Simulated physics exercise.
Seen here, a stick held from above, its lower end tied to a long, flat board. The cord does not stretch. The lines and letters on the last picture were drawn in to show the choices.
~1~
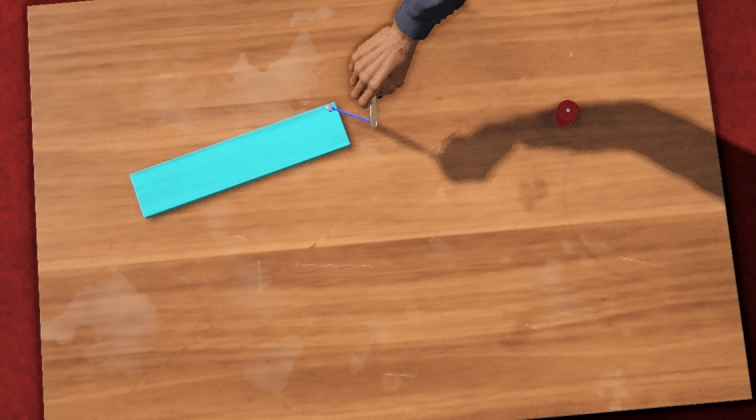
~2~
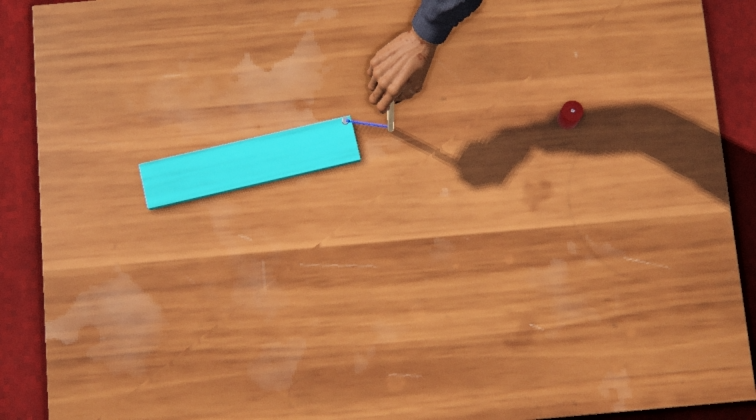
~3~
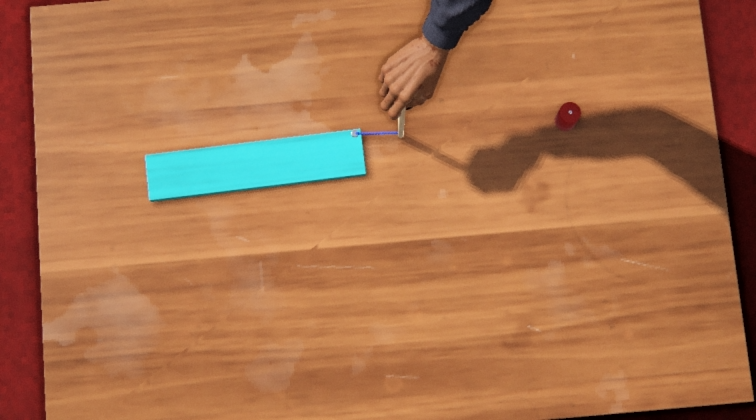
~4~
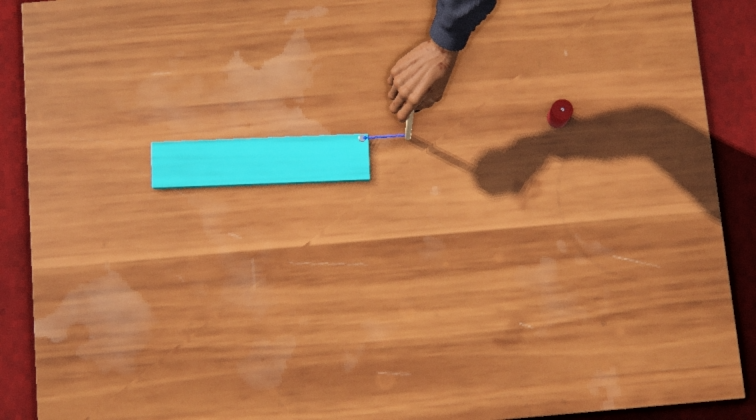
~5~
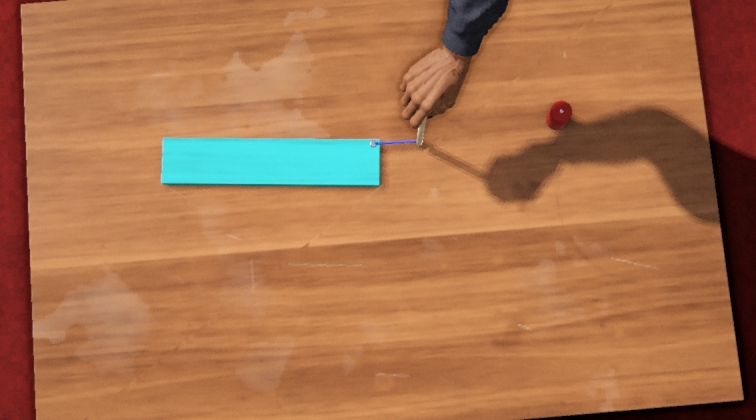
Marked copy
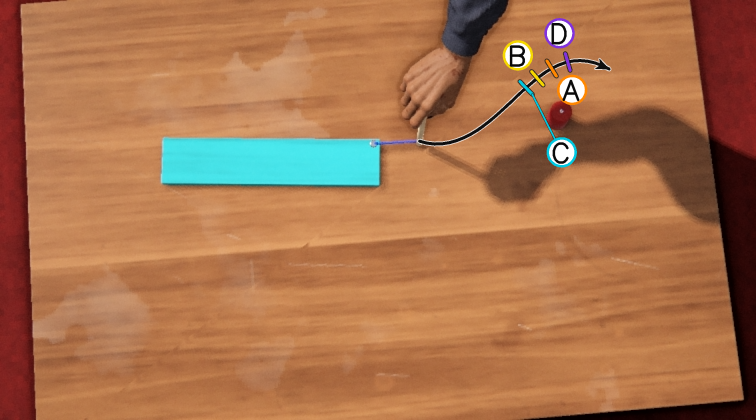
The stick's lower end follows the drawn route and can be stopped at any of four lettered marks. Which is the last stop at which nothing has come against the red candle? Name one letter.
It should halt at D.
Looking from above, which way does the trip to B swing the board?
Anticlockwise.
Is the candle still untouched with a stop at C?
For that mark, yes.
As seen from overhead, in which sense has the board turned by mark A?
Anticlockwise.
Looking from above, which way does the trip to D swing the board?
Anticlockwise.
On the marked copy, A at (551, 68); B at (537, 78); C at (526, 88); D at (568, 62); the route from (419, 141) via (517, 96) to (609, 69).
Taking D. A third of the way, foot of the stick (477, 131), middle of the board (329, 155).
Two thirds of the way, foot of the stick (524, 90), middle of the board (384, 137).
When it is over, foot of the stick (568, 63), middle of the board (431, 117); nothing has been touched.
As for the rest, A is safe but short; B is safe but short; C is safe but short.
